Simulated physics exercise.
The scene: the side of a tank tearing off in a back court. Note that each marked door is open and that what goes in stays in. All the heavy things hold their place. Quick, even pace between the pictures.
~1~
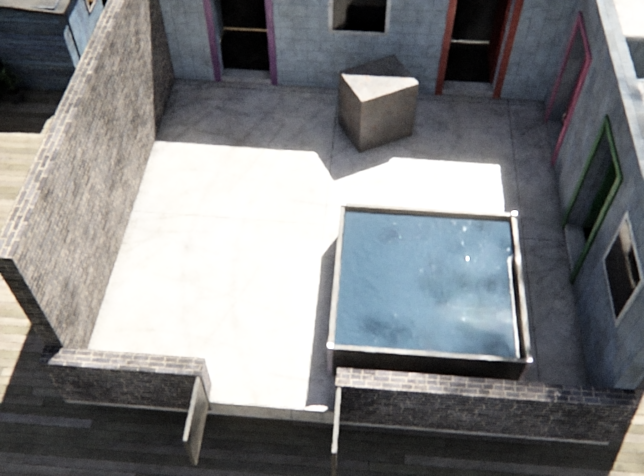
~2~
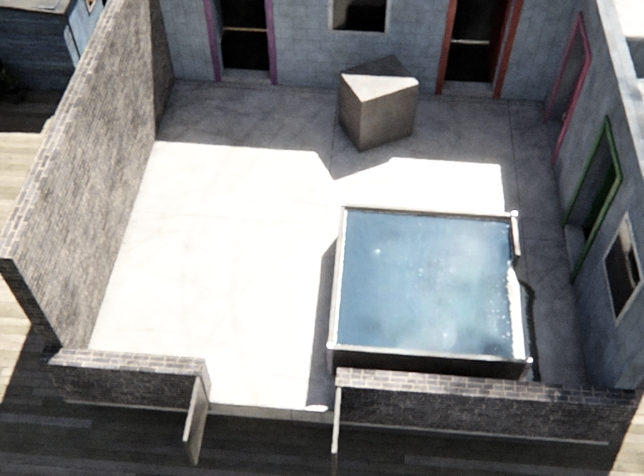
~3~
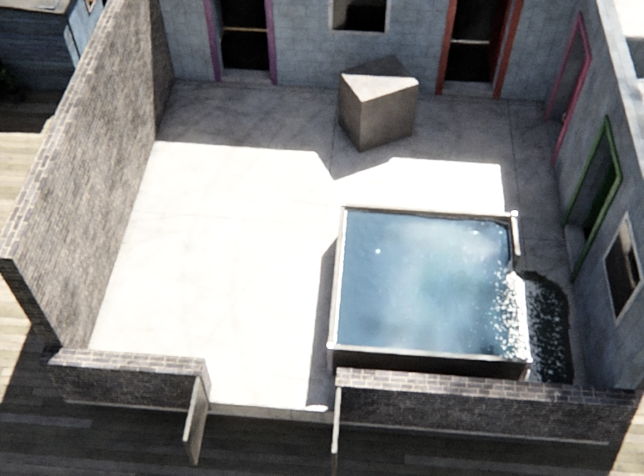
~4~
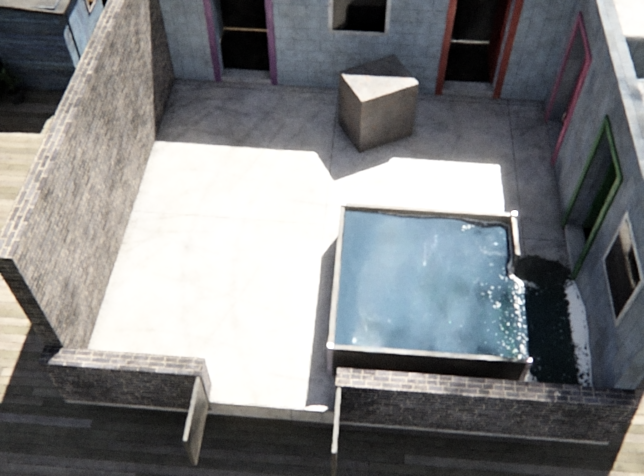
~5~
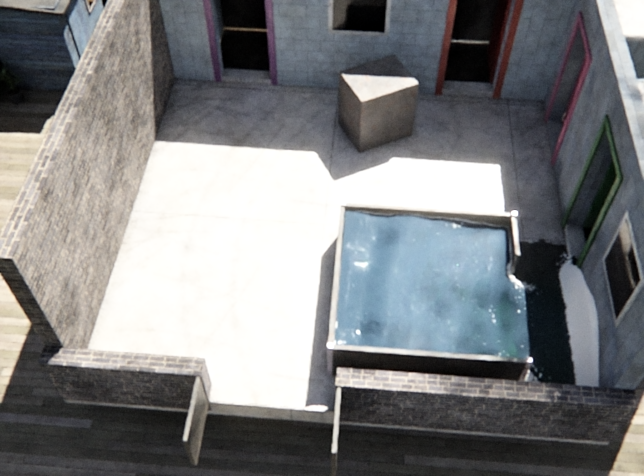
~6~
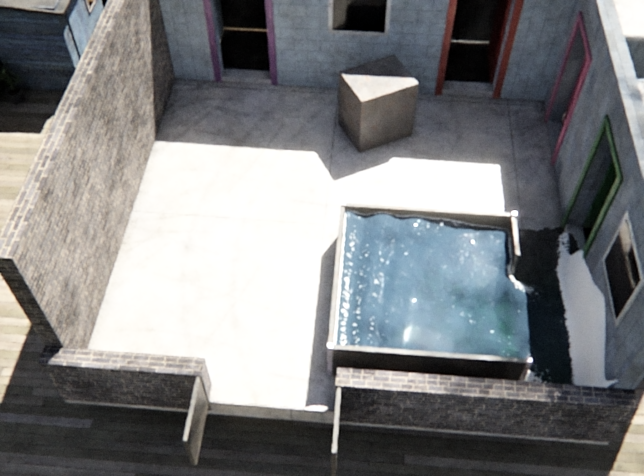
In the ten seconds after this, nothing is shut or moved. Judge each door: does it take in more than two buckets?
My call: The green door takes in more, the purple door keeps it to two or fewer, the red door takes in more, the pink door takes in more.
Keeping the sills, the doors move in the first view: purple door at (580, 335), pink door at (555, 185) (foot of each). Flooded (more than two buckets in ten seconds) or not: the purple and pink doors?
I'd say the purple door overflows, while the pink door falls short.
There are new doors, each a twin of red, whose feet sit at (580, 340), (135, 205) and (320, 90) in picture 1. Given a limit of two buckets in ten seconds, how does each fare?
Same order as asked - exceeds the limit, stays within the limit and stays within the limit.
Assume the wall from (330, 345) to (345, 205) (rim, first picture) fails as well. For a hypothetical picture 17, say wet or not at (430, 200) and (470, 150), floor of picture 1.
Going through them in order, the first ends up left dry and the second left dry.
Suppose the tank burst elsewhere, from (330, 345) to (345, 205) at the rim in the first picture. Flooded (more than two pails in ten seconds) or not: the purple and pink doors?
Purple door: Over the line; pink door: Over the line.
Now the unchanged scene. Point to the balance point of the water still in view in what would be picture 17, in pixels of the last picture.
At about (471, 309).
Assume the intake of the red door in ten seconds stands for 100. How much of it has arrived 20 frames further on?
30 %.
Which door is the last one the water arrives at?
I'd go with the purple door.
A moment on, water covers 15 % of the floor; the green door under two buckets in, the purple door not reached, the red door not reached, the pink door not reached.
Next, water covers 30 % of the floor; the green door under two buckets in, the purple door not reached, the red door not reached, the pink door wet at the sill, nothing in.
Then, water covers 50 % of the floor; the green door over two buckets in, the purple door not reached, the red door over two buckets in, the pink door wet at the sill, nothing in.
Later, water covers 75 % of the floor; the green door over two buckets in, the purple door wet at the sill, nothing in, the red door far over two buckets in, the pink door over two buckets in.
In the end, water covers 95 % of the floor; the green door over two buckets in, the purple door wet at the sill, nothing in, the red door far over two buckets in, the pink door far over two buckets in.
